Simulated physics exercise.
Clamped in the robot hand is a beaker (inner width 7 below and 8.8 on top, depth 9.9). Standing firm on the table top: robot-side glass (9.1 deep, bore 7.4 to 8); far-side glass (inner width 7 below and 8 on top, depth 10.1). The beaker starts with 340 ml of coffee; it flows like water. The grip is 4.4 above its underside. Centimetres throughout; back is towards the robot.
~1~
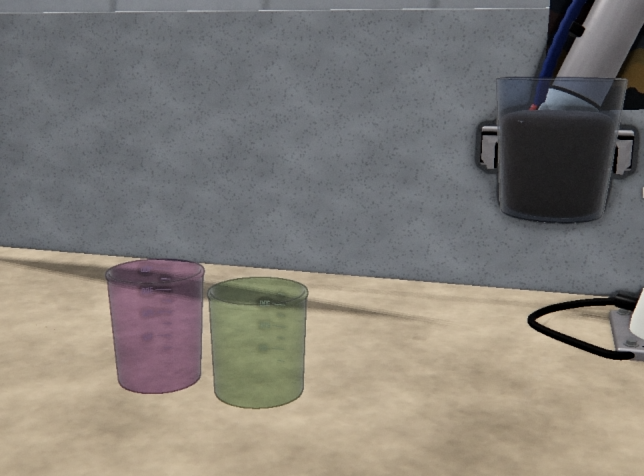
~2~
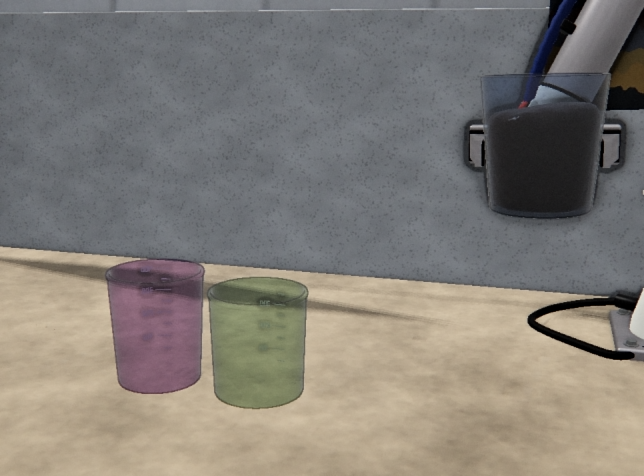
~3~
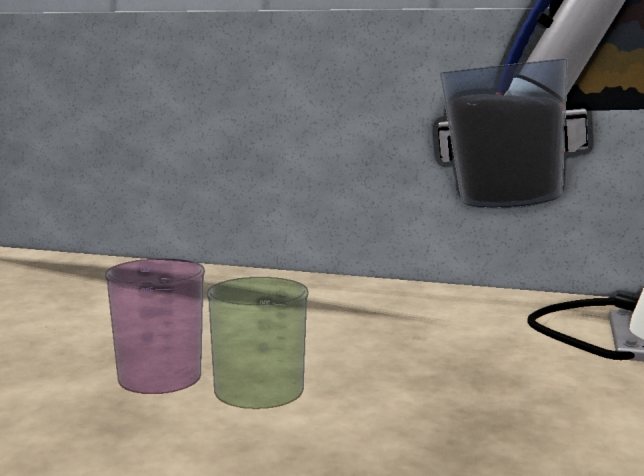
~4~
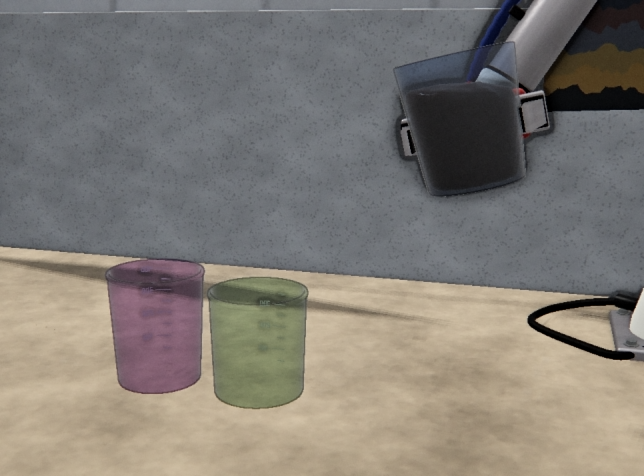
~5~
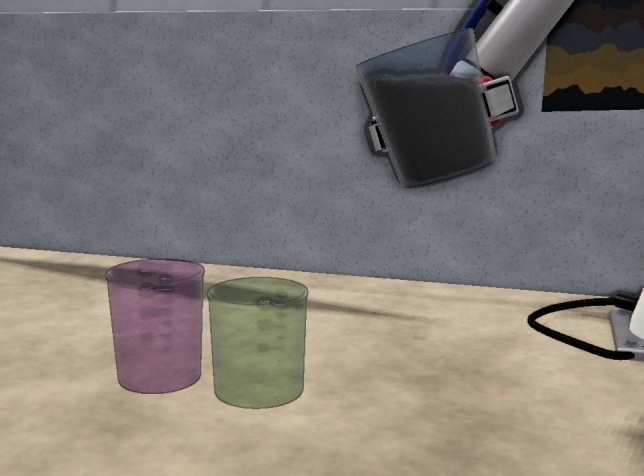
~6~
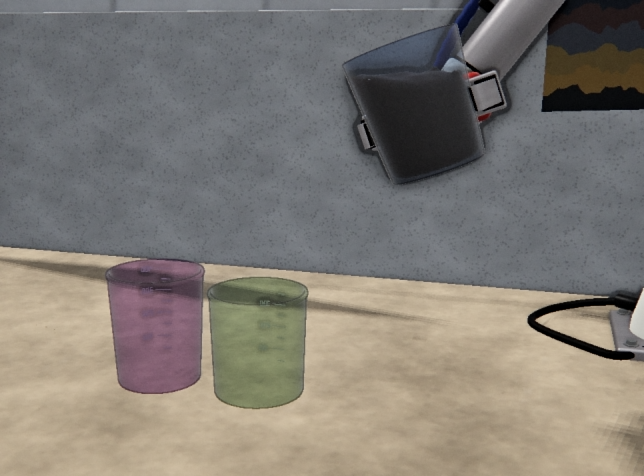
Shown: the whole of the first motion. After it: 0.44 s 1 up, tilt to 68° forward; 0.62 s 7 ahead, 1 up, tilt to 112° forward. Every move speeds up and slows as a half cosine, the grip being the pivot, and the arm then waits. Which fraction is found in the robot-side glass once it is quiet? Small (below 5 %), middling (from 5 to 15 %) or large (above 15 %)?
In the robot-side glass the share is large, above 15 %.
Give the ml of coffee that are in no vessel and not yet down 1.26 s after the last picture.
Some 5 ml.
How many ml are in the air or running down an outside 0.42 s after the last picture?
About 40 ml.
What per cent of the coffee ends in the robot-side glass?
Some 35 per cent.
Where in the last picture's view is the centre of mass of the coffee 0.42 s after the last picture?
Around (393, 125).
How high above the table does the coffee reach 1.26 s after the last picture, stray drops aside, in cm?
Up to some 11 cm.
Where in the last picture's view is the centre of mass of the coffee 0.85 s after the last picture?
Around (284, 246).
Then, 0.42 s on, tilted 68° forward, liquid up to 27 above the table; 290 ml in the beaker, 5 ml in the robot-side glass, 45 ml in the air or running down outside.
Then, 0.85 s on, tilted 100° forward, liquid up to 96 above the table; 140 ml in the robot-side glass, 120 ml in the beaker, 80 ml in the air or running down outside.
Then, 1.26 s on, tilted 112° forward, liquid up to 95 above the table; 175 ml on the table or floor, 125 ml in the robot-side glass, 35 ml in the far-side glass, 5 ml in the air or running down outside.
Then, 2.06 s on, tilted 112° forward, liquid up to 3 above the table; 180 ml on the table or floor, 125 ml in the robot-side glass, 35 ml in the far-side glass.
In the end, 180 ml on the table or floor, 125 ml in the robot-side glass, 35 ml in the far-side glass. That is 37 % in the robot-side glass.
